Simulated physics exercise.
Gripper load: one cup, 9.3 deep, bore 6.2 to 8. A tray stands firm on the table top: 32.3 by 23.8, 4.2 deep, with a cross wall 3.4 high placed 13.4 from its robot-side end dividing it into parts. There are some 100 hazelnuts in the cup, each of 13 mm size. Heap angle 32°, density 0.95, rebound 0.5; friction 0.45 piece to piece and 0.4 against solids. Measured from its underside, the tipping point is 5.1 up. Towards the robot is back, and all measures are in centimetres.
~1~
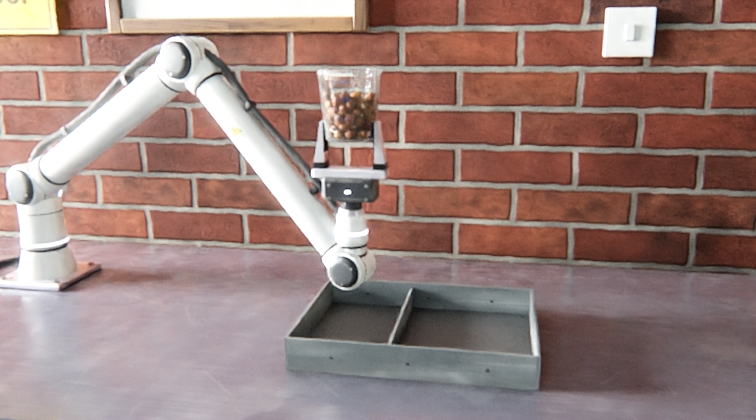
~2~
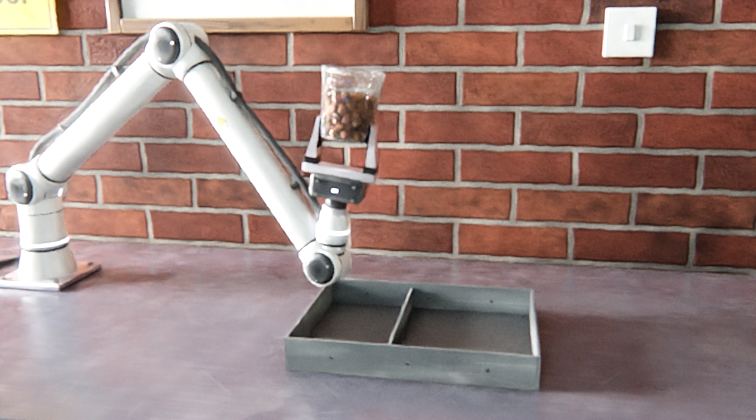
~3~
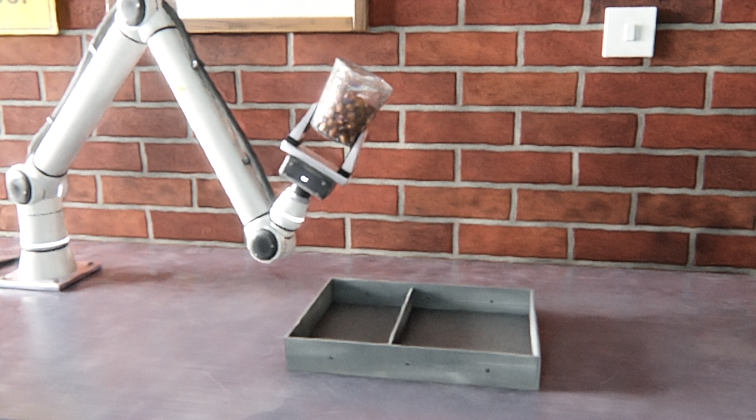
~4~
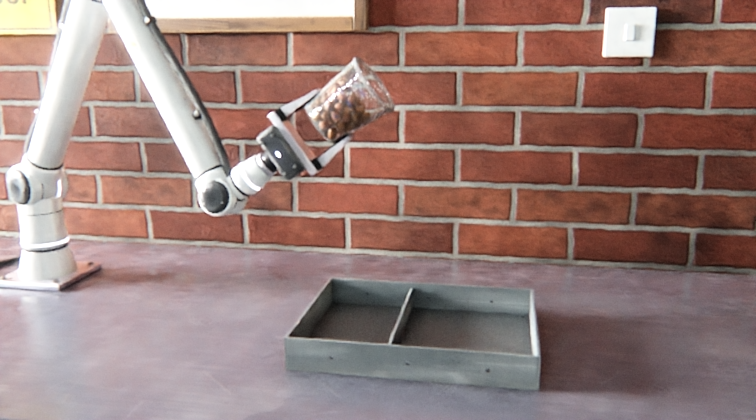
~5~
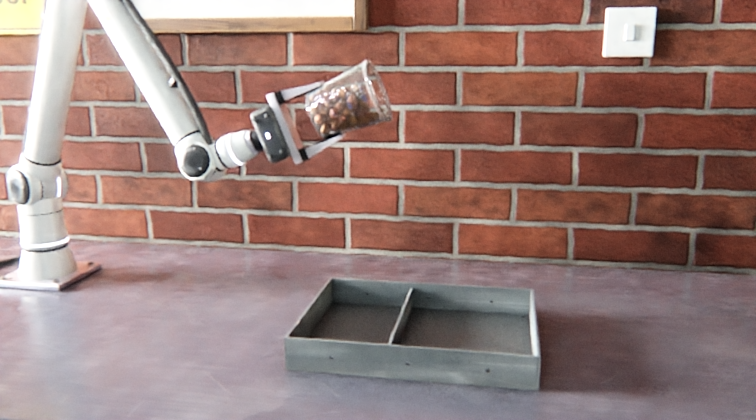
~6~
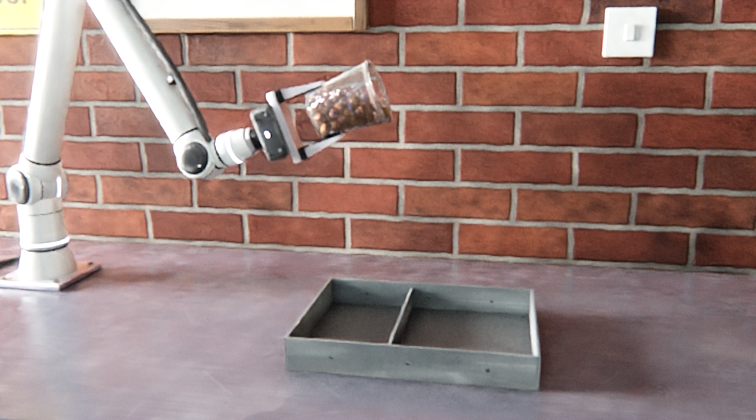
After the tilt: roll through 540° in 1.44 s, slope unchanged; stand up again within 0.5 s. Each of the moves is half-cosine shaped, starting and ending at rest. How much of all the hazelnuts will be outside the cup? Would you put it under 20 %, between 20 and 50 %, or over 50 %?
I would put it under 20 %.
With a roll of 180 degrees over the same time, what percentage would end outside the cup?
I'd put it at about 5 %.
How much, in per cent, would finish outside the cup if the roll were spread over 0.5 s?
About 5 %.
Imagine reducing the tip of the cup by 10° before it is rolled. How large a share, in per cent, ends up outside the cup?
Estimate: Some 0 %.
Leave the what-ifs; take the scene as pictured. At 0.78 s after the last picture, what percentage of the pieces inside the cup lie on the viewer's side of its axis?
Roughly 40 per cent.
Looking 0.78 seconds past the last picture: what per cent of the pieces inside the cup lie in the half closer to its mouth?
Mouth-half fraction: Approx. 35 %.
Then, 0.78 s on, tipped 69°, highest piece 37 above the table; 96 in the cup, 1 in the far-side part, 3 in flight or on a rim.
Then, 1.55 s on, tipped 61°, highest piece 36 above the table; 91 in the cup, 9 in the far-side part.
Then, 2.14 s on, upright, highest piece 37 above the table; 91 in the cup, 9 in the far-side part.
Then, 2.84 s on, upright, highest piece 37 above the table; 91 in the cup, 9 in the far-side part.
In the end, 91 in the cup, 9 in the far-side part. That is 9 % outside the cup.
